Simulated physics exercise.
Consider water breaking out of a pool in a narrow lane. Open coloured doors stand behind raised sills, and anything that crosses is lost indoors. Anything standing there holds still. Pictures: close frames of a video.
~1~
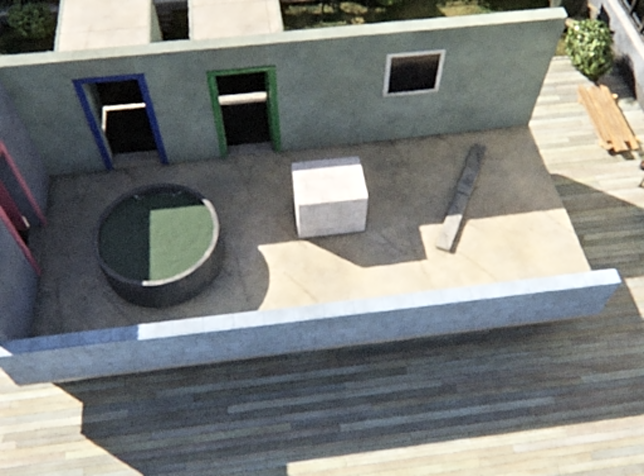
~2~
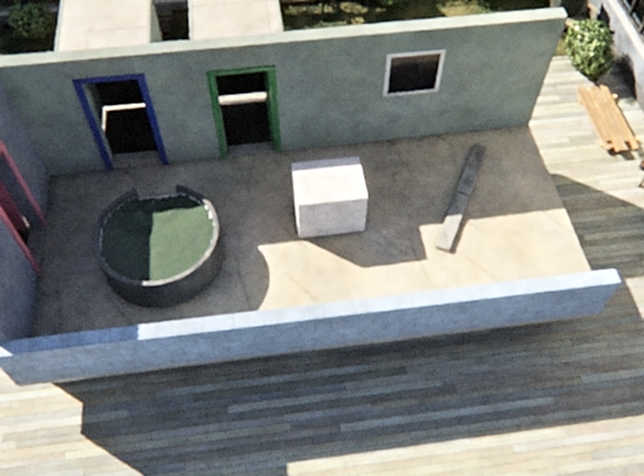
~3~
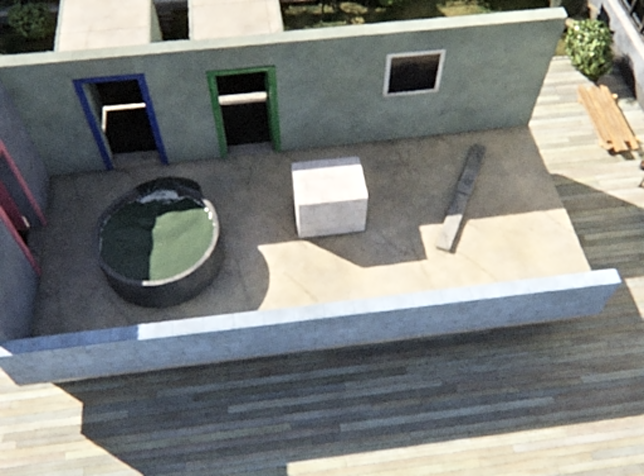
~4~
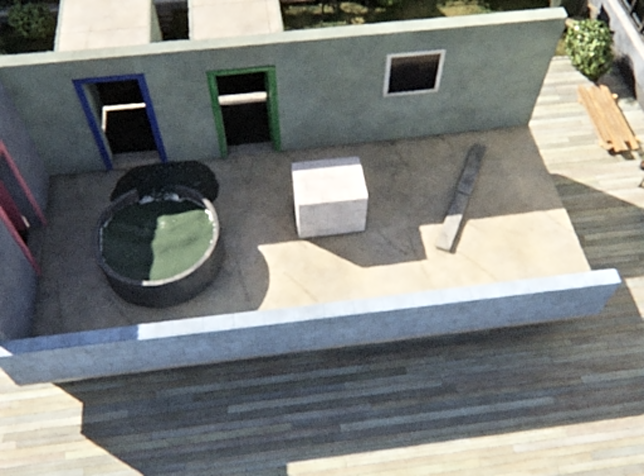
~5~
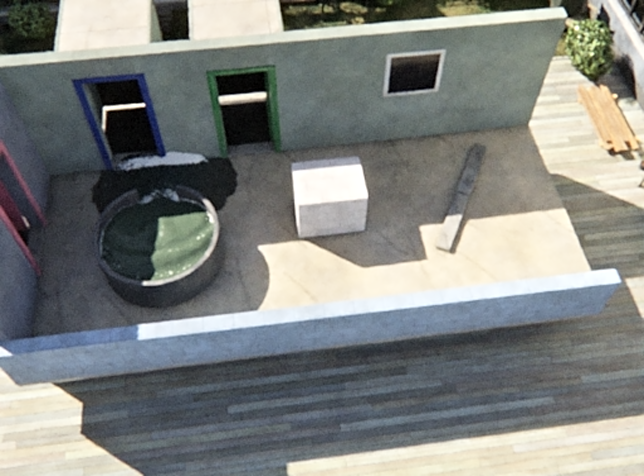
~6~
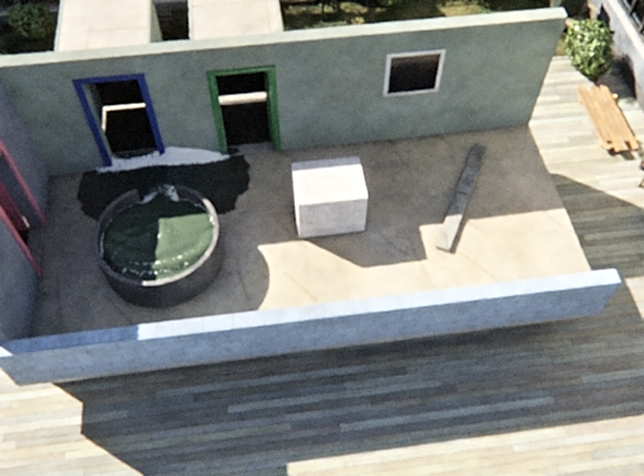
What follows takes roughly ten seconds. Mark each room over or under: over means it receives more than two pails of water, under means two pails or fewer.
Blue door - over; pink door - under; green door - over.
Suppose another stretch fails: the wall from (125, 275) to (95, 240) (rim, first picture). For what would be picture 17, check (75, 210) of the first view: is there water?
Answer: Soaked.
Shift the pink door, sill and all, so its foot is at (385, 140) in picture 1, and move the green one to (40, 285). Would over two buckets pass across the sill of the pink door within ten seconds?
The pink door falls short.
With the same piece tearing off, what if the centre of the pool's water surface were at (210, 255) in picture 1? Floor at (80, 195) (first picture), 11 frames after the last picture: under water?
At that place: Flooded.
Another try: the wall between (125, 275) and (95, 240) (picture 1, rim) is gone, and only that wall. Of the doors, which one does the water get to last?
The door marked green is last.
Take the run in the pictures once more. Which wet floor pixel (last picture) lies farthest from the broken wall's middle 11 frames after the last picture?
My guess is roughly (394, 139).
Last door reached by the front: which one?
Looking at the pictures, the answer is the pink door.
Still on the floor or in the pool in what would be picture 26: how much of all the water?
It comes to roughly 88 per cent.
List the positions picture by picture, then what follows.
The first frame shows the pool at (157, 234) is whole and still.
In the second frame, the front is at a hidden place, out from the gap on the pool's far side.
In the third frame, the front is at (188, 183), out from the gap on the pool's far side.
In the fourth frame, water pours out on the pool's far side and has run to (145, 165).
In the fifth frame, water pours out on the pool's far side and has run to (219, 158).
In the sixth frame, the front is at (238, 156), out from the gap on the pool's far side.
A moment on, water covers 15 % of the floor; the blue door over two buckets in, the pink door not reached, the green door under two buckets in.
Next, water covers 25 % of the floor; the blue door far over two buckets in, the pink door wet at the sill, nothing in, the green door under two buckets in.
Then, water covers 45 % of the floor; the blue door far over two buckets in, the pink door wet at the sill, nothing in, the green door over two buckets in.
Later, water covers 60 % of the floor; the blue door far over two buckets in, the pink door under two buckets in, the green door over two buckets in.
In the end, water covers 75 % of the floor; the blue door far over two buckets in, the pink door under two buckets in, the green door over two buckets in.
